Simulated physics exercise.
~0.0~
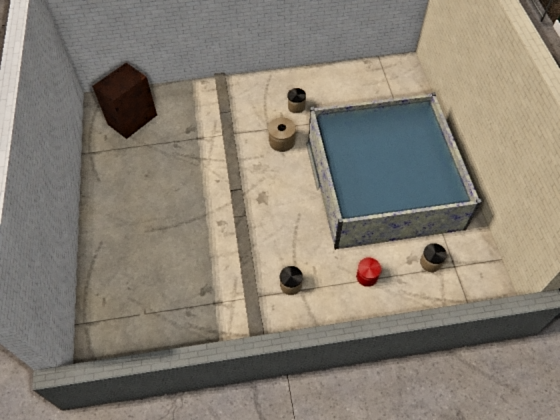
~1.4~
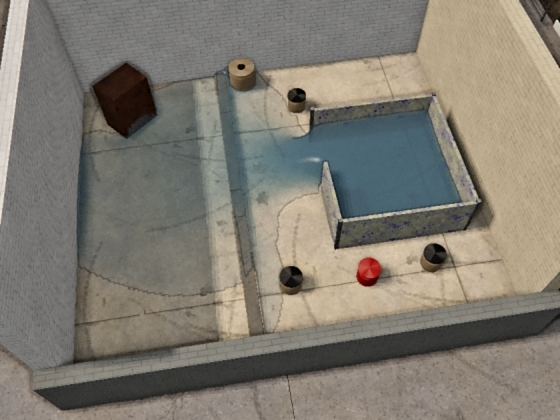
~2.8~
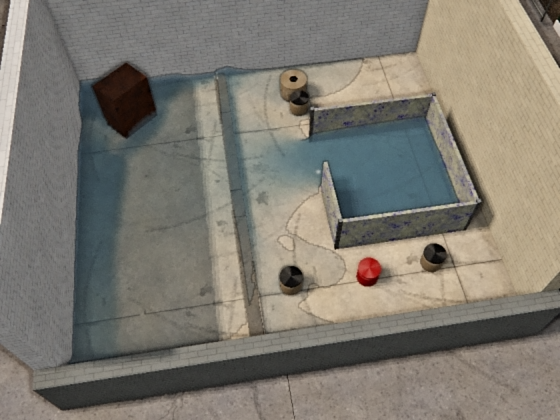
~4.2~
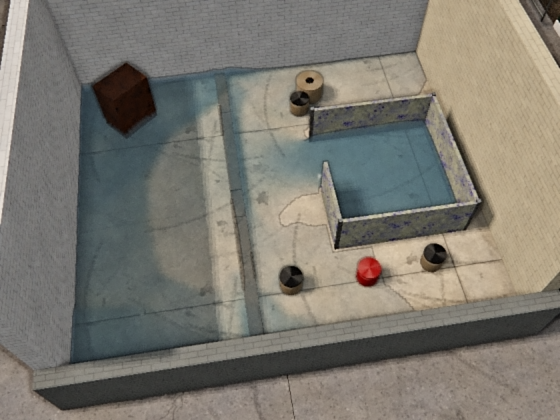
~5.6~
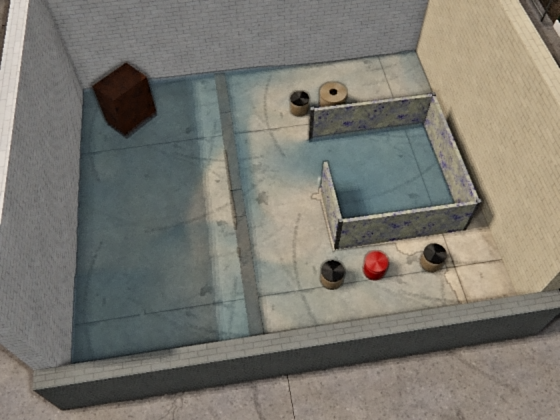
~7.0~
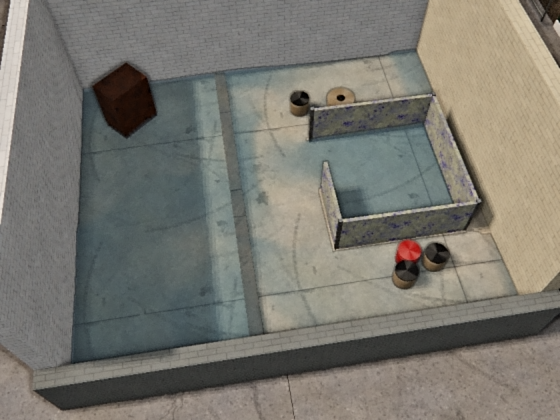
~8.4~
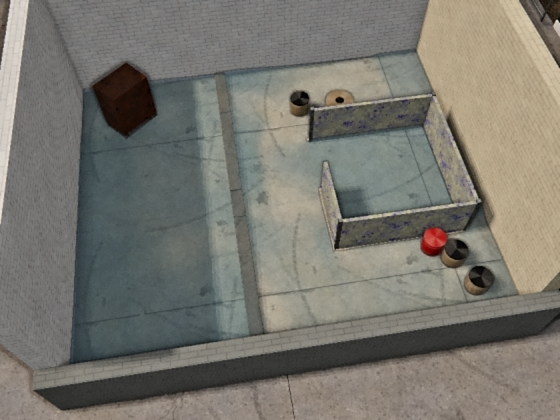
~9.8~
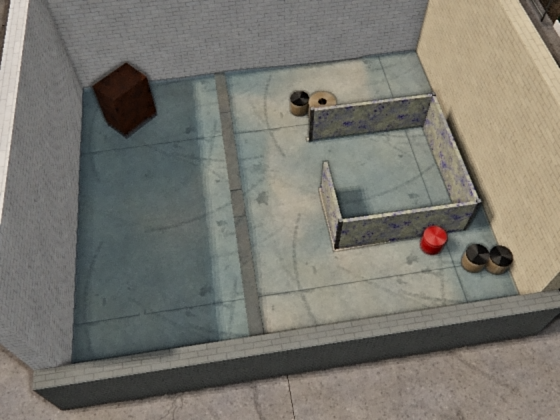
A tank's left side opens, water floods the walled yard, and several loose containers drift right.
